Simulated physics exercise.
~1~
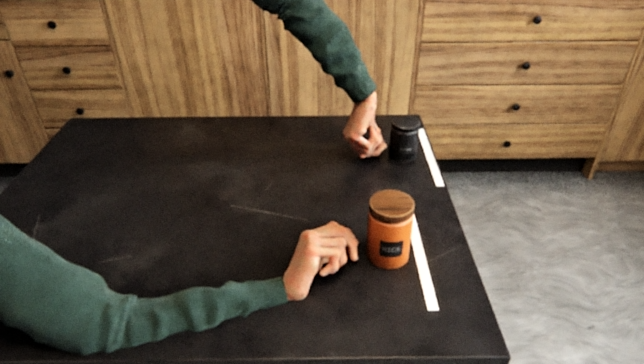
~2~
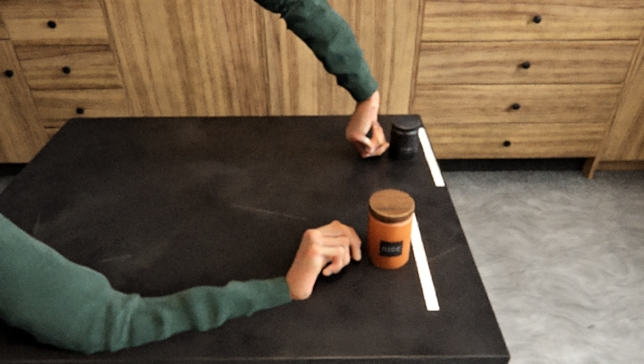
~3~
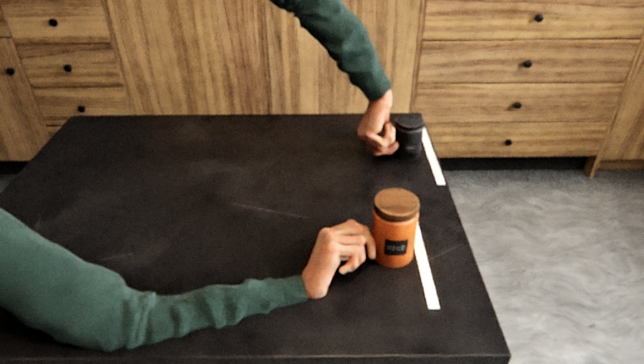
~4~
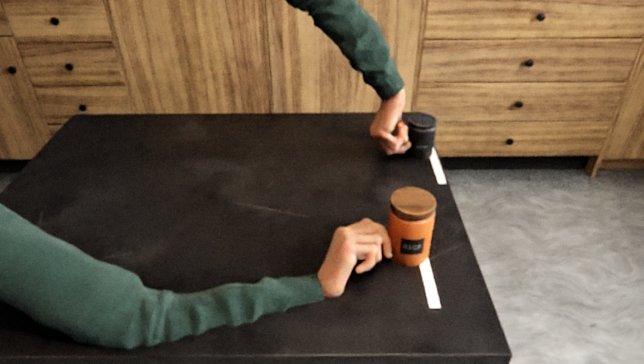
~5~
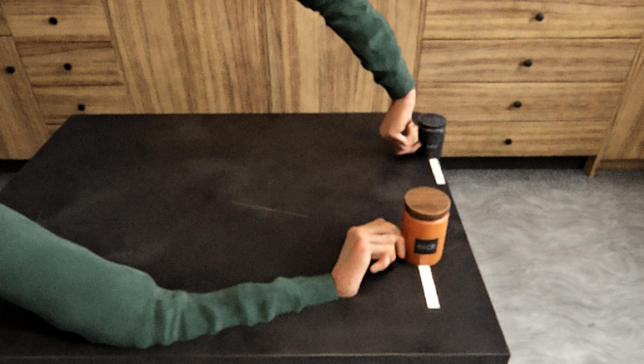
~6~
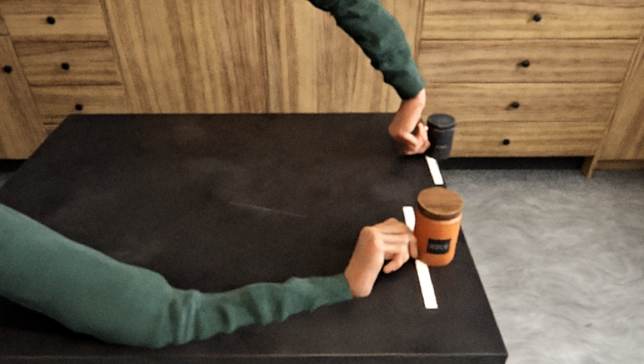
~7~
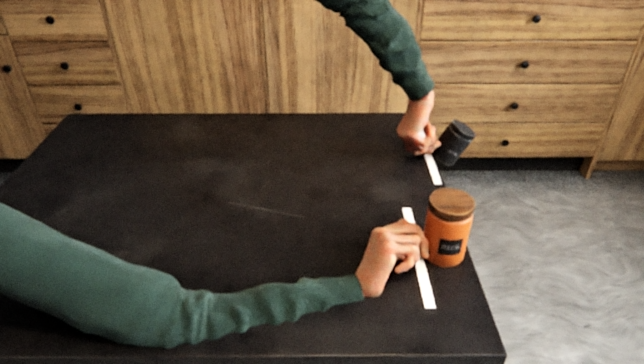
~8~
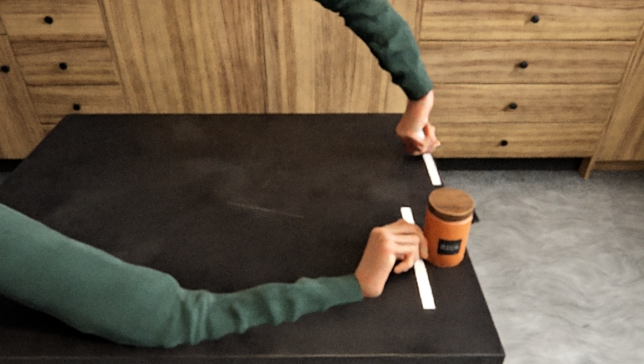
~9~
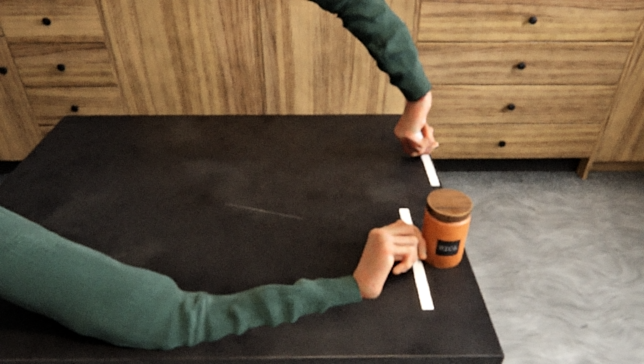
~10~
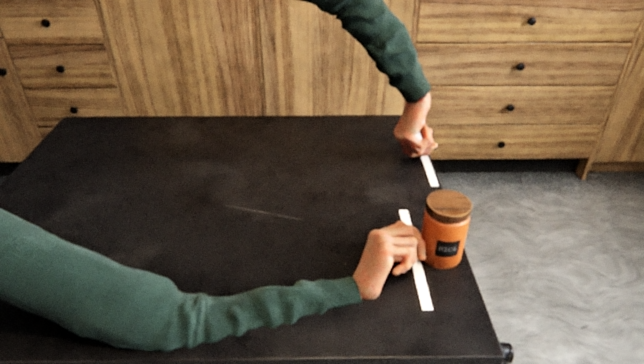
A dark tabletop stands before wooden drawers on a grey floor, seen from above by a slightly swaying camera. Two hands in green sleeves rest beside a small black jar at the far side and a larger orange jar with a wooden lid nearer, each near a white tape strip. The hands push both jars right, across the strips toward the table's edge. The black jar leans, tips over the edge and drops out of sight, while the orange jar stops upright. Finally, a dark object shows low beside the near corner, and the orange jar remains standing at the edge.
